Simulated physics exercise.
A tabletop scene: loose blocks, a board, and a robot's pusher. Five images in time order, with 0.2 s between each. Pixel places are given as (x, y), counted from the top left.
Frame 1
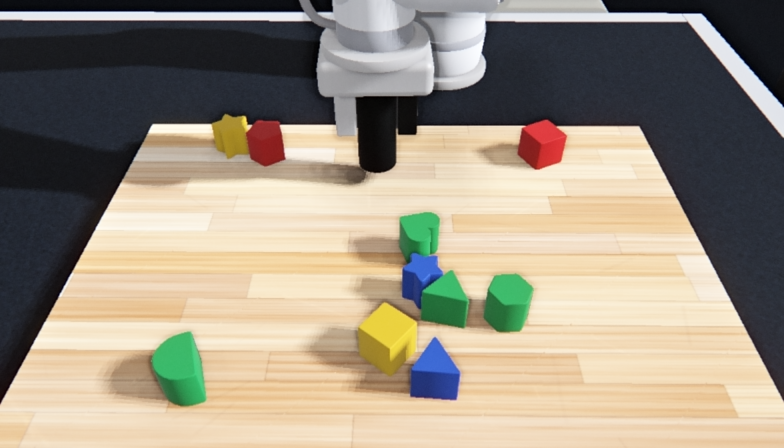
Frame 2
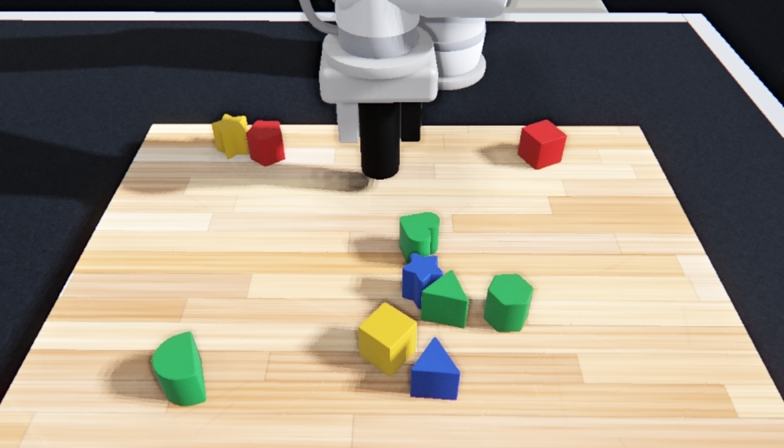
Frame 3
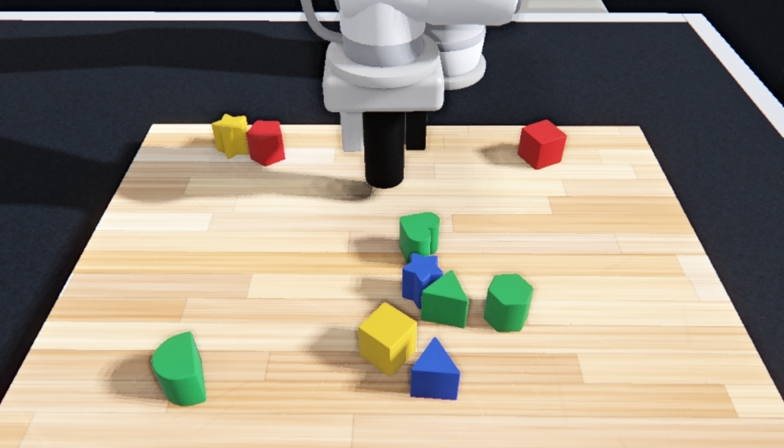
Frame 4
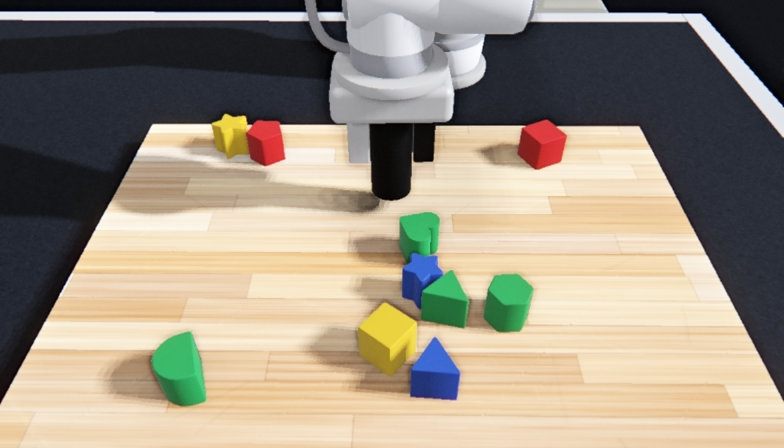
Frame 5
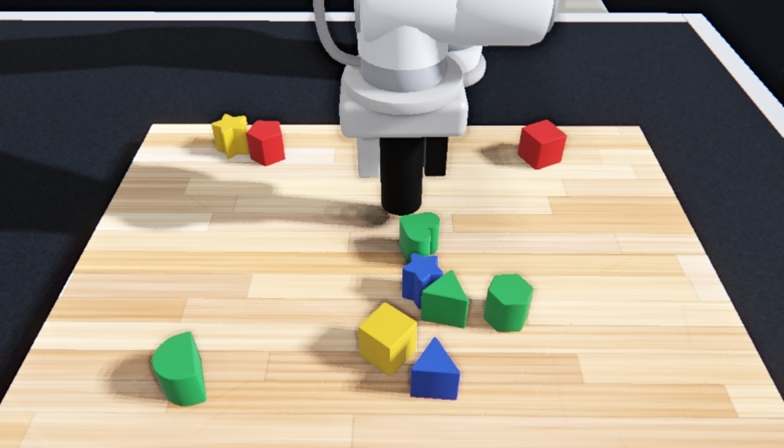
On a wooden tabletop scattered with red, yellow, green and blue blocks, a robot arm's black pusher moved slowly forward and slightly right toward the green heart, while all the blocks stayed still.
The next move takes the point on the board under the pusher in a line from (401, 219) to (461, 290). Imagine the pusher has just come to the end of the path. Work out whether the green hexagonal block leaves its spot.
Same place.
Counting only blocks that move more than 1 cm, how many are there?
That's three or more.
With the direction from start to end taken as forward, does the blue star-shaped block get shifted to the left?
I expect not.
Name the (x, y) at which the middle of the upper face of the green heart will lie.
It is at (459, 297).
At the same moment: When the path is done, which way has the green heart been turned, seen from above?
Verdict: Clockwise.
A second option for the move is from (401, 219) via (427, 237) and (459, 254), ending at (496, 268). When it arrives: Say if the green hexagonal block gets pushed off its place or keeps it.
The green hexagonal block is left alone.
On the path given first. One third of the way, pusher at (421, 225); green heart at (429, 239), turned 15° clockwise.
Two thirds of the way, pusher at (442, 249); green heart at (443, 267), turned 40° clockwise; blue star-shaped block at (421, 292), turned 25° clockwise; green triangular piece at (453, 304), turned 20° anticlockwise.
At the end, pusher at (463, 274); green heart at (459, 297), turned 55° clockwise; blue star-shaped block at (420, 307), turned 70° clockwise; green triangular piece at (463, 327); green hexagonal block still.
